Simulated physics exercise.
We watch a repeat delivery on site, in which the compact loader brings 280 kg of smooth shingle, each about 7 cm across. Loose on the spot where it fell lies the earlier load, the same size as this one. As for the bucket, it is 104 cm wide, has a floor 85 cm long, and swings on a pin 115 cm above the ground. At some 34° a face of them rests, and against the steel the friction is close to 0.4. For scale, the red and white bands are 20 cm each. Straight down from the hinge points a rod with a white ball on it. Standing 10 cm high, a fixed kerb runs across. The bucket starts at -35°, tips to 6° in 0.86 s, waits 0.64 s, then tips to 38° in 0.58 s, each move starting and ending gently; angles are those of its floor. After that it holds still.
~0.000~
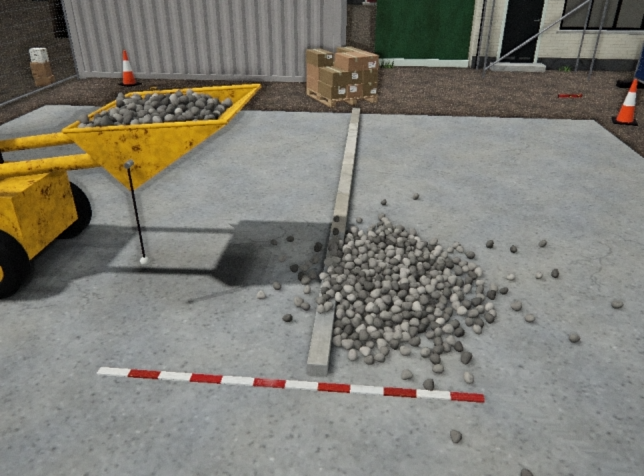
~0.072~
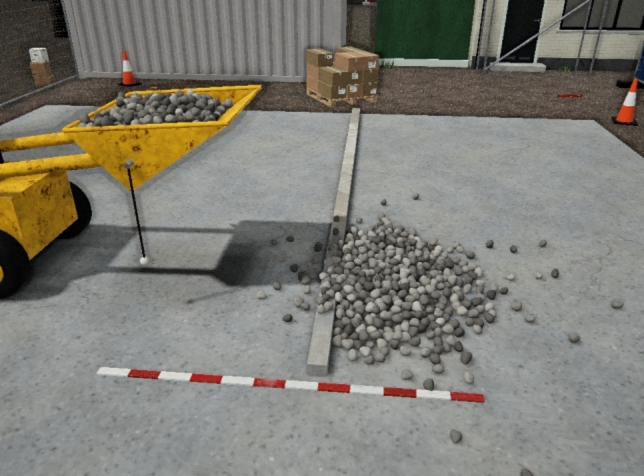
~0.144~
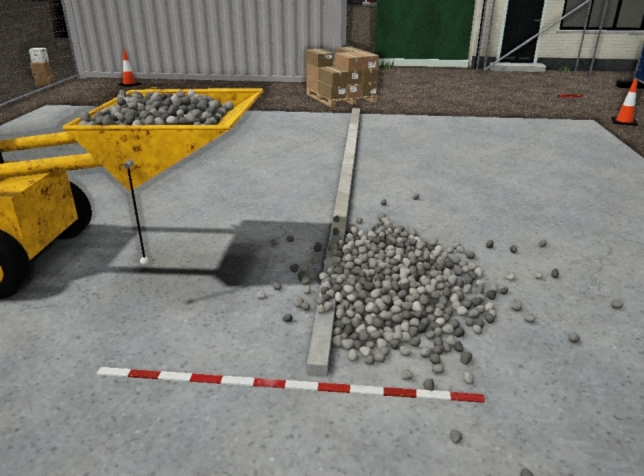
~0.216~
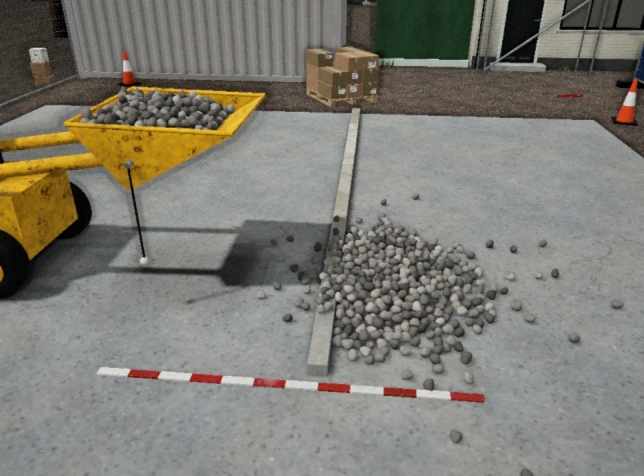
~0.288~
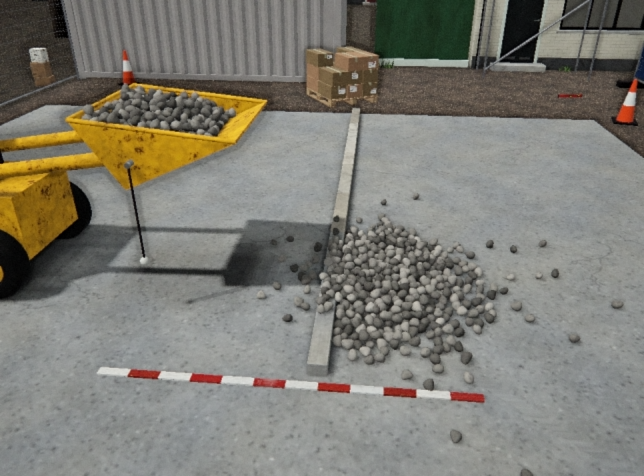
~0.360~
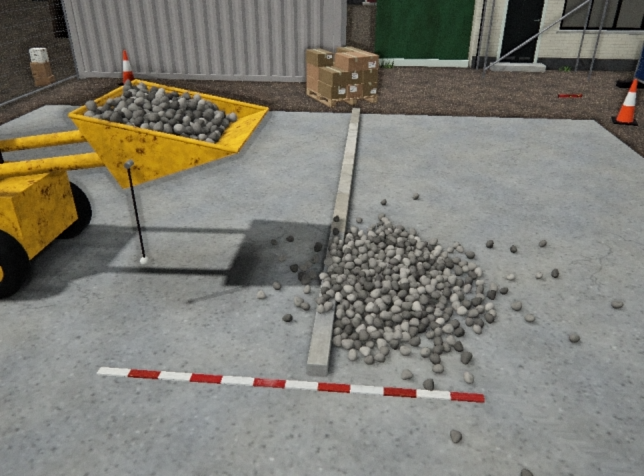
At the start, a yellow loader on the left holds a raised bucket of grey stones, while a loose pile lies mostly beyond a kerb. The bucket then slowly tilts forward, its right-hand lip dipping slightly as the stones inside shift a little and its shadow changes; the pile stays still.
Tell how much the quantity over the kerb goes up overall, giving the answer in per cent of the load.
It goes up by roughly 1 per cent.
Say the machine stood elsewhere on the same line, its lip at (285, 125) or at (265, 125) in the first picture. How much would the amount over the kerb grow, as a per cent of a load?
About 30 per cent for the first, 15 per cent for the second.
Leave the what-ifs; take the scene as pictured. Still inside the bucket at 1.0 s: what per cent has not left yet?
Held: Around 100 % of the load.
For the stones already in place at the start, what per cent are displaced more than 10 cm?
Around 0 in a hundred.
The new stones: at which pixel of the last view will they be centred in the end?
In the last view, somewhere near (285, 268).
After 0.6 s the floor is at -1°; in per cent of one load, 100 in the bucket, 8 on this side of the kerb, 92 over the kerb; the foremost stones are at (546, 282).
After 1.0 s the floor is at 6°; in per cent of one load, 100 in the bucket, 8 on this side of the kerb, 92 over the kerb; the foremost stones are at (546, 282).
After 2.5 s the floor is at 38°; in per cent of one load, 10 in the bucket, 98 on this side of the kerb, 92 over the kerb; the foremost stones are at (546, 282).
After 5.0 s the floor is at 38°; in per cent of one load, 0 in the bucket, 107 on this side of the kerb, 93 over the kerb; the foremost stones are at (546, 282). Net gain over the kerb, 1.
